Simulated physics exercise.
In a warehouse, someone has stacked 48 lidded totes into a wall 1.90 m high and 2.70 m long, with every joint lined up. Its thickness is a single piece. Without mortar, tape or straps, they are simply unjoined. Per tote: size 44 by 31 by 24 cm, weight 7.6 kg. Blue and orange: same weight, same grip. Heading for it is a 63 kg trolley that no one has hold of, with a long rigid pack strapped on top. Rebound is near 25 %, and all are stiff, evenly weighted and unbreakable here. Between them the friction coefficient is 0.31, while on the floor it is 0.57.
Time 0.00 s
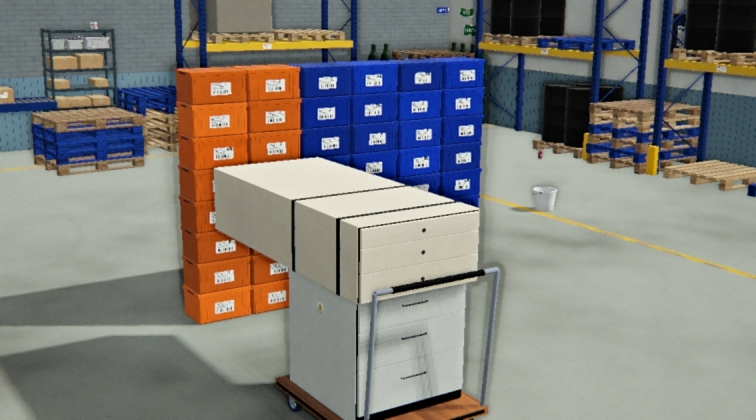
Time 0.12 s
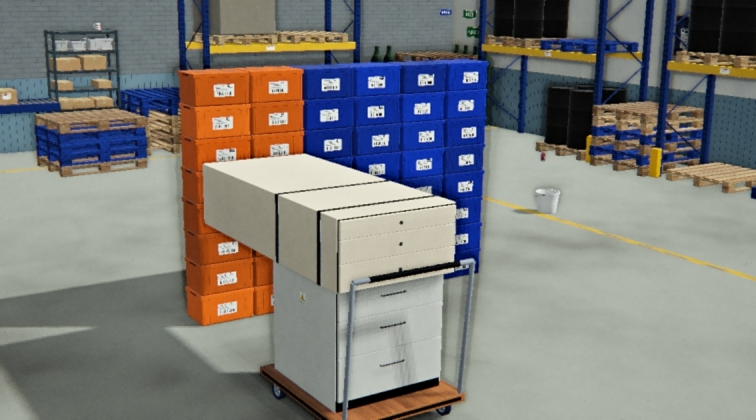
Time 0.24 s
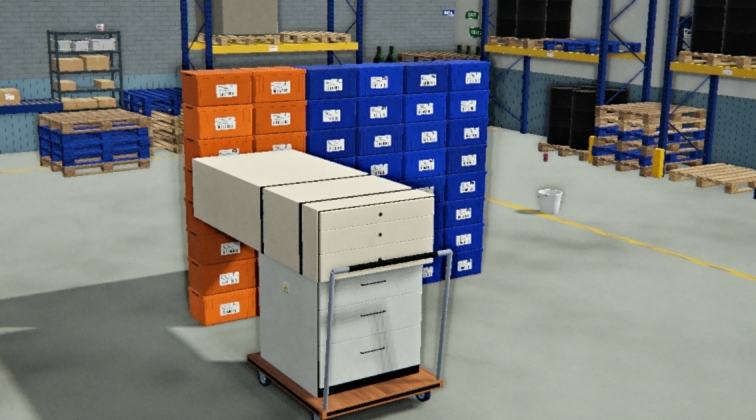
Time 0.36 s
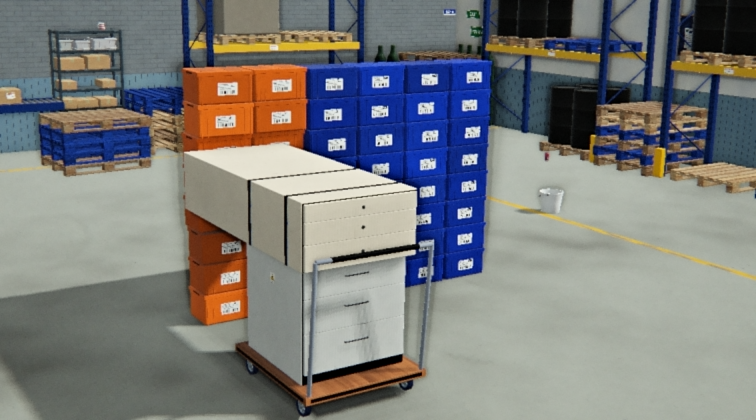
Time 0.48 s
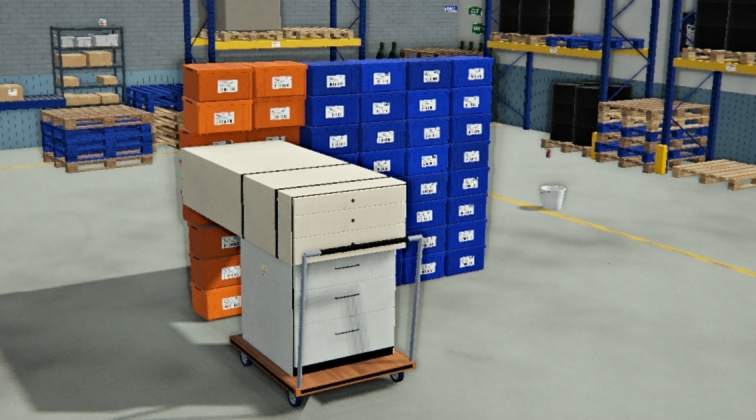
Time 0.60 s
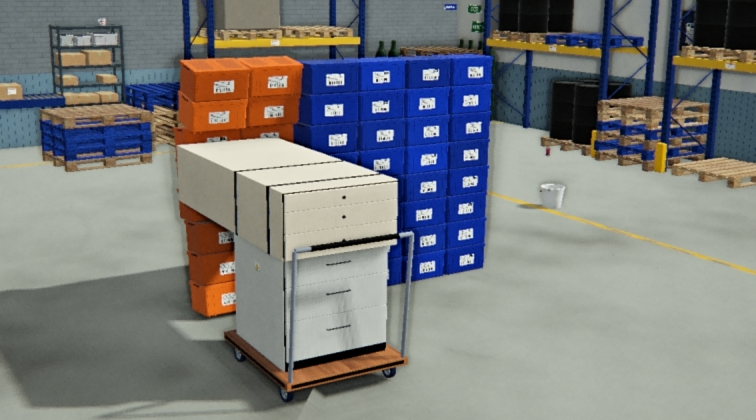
A loaded trolley rolls left into a wall of orange and blue totes, pushing orange ones askew.
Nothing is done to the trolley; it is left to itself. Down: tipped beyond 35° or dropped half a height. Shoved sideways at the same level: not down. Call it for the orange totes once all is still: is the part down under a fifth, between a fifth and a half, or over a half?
Down part: Over a half.
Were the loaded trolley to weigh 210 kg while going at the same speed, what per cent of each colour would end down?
Share down - orange: 80; blue: 0 (per cent).
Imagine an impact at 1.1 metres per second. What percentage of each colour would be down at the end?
Result - orange: 0%; blue: 0%.
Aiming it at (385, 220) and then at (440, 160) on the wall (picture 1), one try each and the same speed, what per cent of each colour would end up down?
You'd get orange at 0 followed by 0, and blue at 0 followed by 50 percent.
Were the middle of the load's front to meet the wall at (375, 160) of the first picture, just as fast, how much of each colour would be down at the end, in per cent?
The orange ones would be 0 per cent down and the blue ones 50 per cent.
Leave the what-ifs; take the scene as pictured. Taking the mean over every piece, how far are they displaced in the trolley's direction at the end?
It works out to near 40 cm.
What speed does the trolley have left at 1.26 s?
I'd put it at roughly 0.2 m/s.
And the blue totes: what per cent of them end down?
For blue, 0 per cent end down.
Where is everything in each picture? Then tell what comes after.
In the first frame (we follow the side turned to the camera), load (218, 188) 62 cm short of the wall; top orange tote (219, 88); top blue tote (422, 77); no piece has moved.
The second frame shows load (206, 183) 38 cm short of the wall; top orange tote (222, 90).
The third frame shows load (196, 178) 14 cm short of the wall; top orange tote (225, 90).
The fourth frame shows load (187, 171) 47 mm into the wall's line; top orange tote (226, 88); 6 stirred so far.
The fifth frame shows load (184, 166) 15 cm into the wall's line; top orange tote (226, 85) displaced 31 mm; 13 stirred so far.
The sixth frame shows load (180, 163) 22 cm into the wall's line; top orange tote (222, 86) tipped 11°; top blue tote (430, 74); steepest lean 11°, the tote at (220, 117); 16 stirred so far.
Around 0.92 s, load 37 cm past the wall's line, still rolling; 4 of the 16 orange totes down (4 of 48 in all colours); top orange tote tipped 54°, 21 cm lower.
Around 1.26 s, load 43 cm past the wall's line, still rolling; 16 of the 16 orange totes down (16 of 48 in all colours); top orange tote on its side.
Around 1.84 s, load 55 cm past the wall's line, still rolling; 16 of the 16 orange totes down (16 of 48 in all colours); top orange tote on its side.
Finally (3.6 s), load 61 cm past the wall's line, stopped; 16 of the 16 orange totes down (16 of 48 in all colours); top orange tote on its side; top blue tote unmoved. That is 100 per cent. Seen by the last camera, middles, top orange tote near (201, 120), top blue tote near (419, 72).
